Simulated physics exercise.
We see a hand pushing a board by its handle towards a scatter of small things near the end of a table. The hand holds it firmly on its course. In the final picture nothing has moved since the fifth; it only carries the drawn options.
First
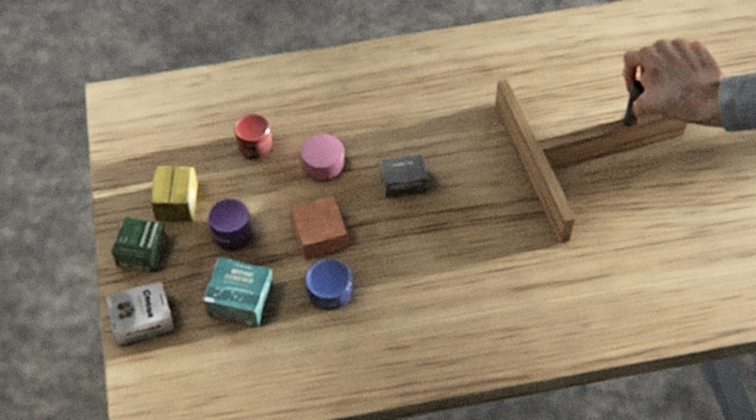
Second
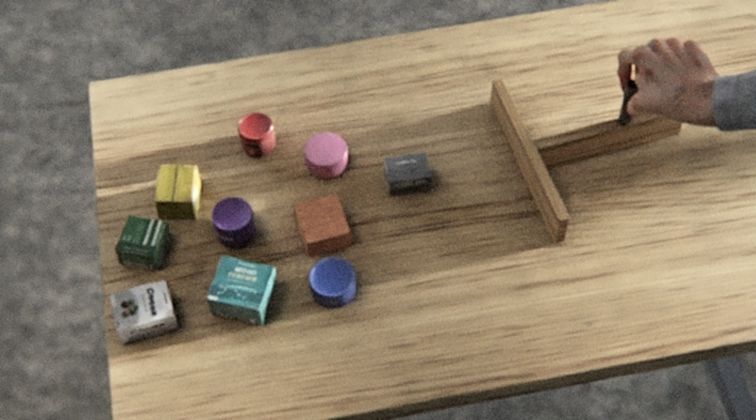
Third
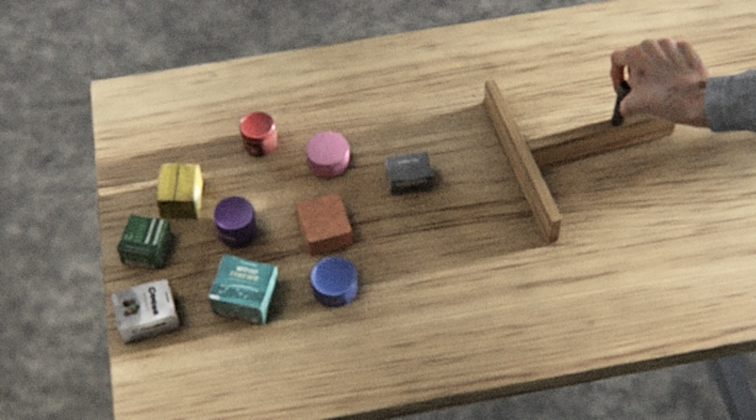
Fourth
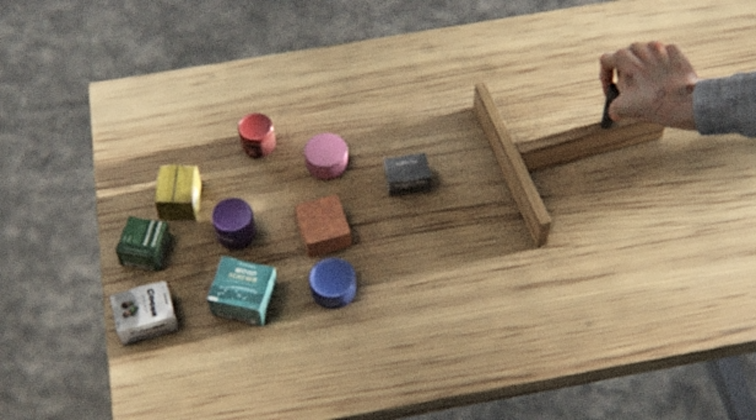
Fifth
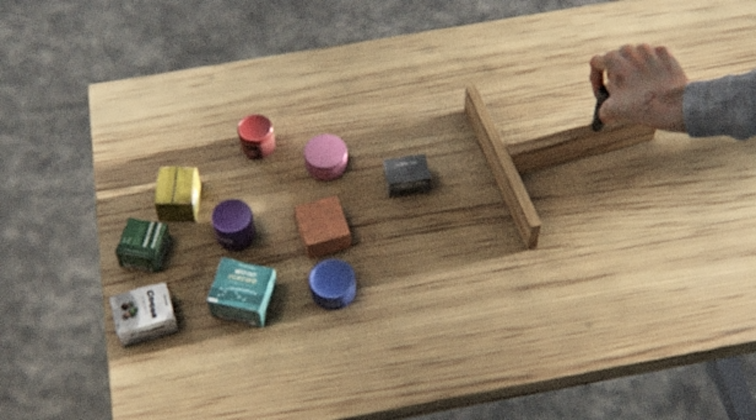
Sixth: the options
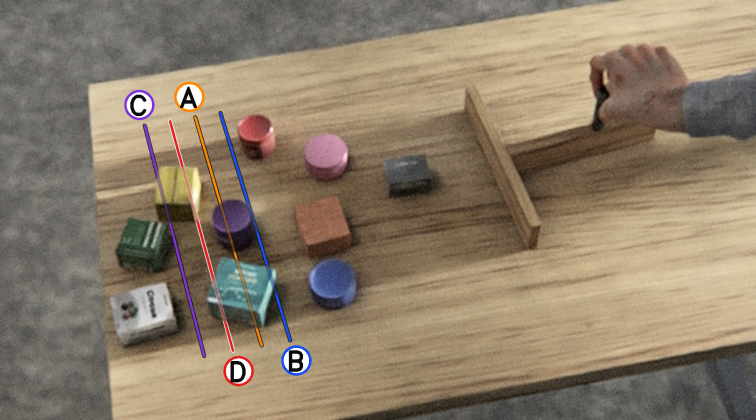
In this clip, a hand grips the handle of a wooden board and slides it slightly left across a table towards ten scattered small boxes and tubs, which stay in place with a gap between them and the board.
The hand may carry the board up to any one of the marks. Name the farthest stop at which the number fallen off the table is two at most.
C is the last line within the limit.
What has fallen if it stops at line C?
The green packet.
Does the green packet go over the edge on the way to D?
Yes.
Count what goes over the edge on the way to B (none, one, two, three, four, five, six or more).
The count is none.
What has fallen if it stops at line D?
It is the green packet.
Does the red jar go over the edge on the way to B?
No.
On the marked copy, A at (226, 224); B at (253, 219); C at (172, 233); D at (199, 229).
With C. Early on, board (386, 172); grey packet (356, 186); white packet (144, 314).
Further on, board (267, 192); purple tub (201, 227); blue tub (294, 307).
At the end, board (171, 208); green packet over the edge; yellow box (99, 207); one fallen.
As for the rest, A is within the limit but short; B is within the limit but short; D is within the limit but short.
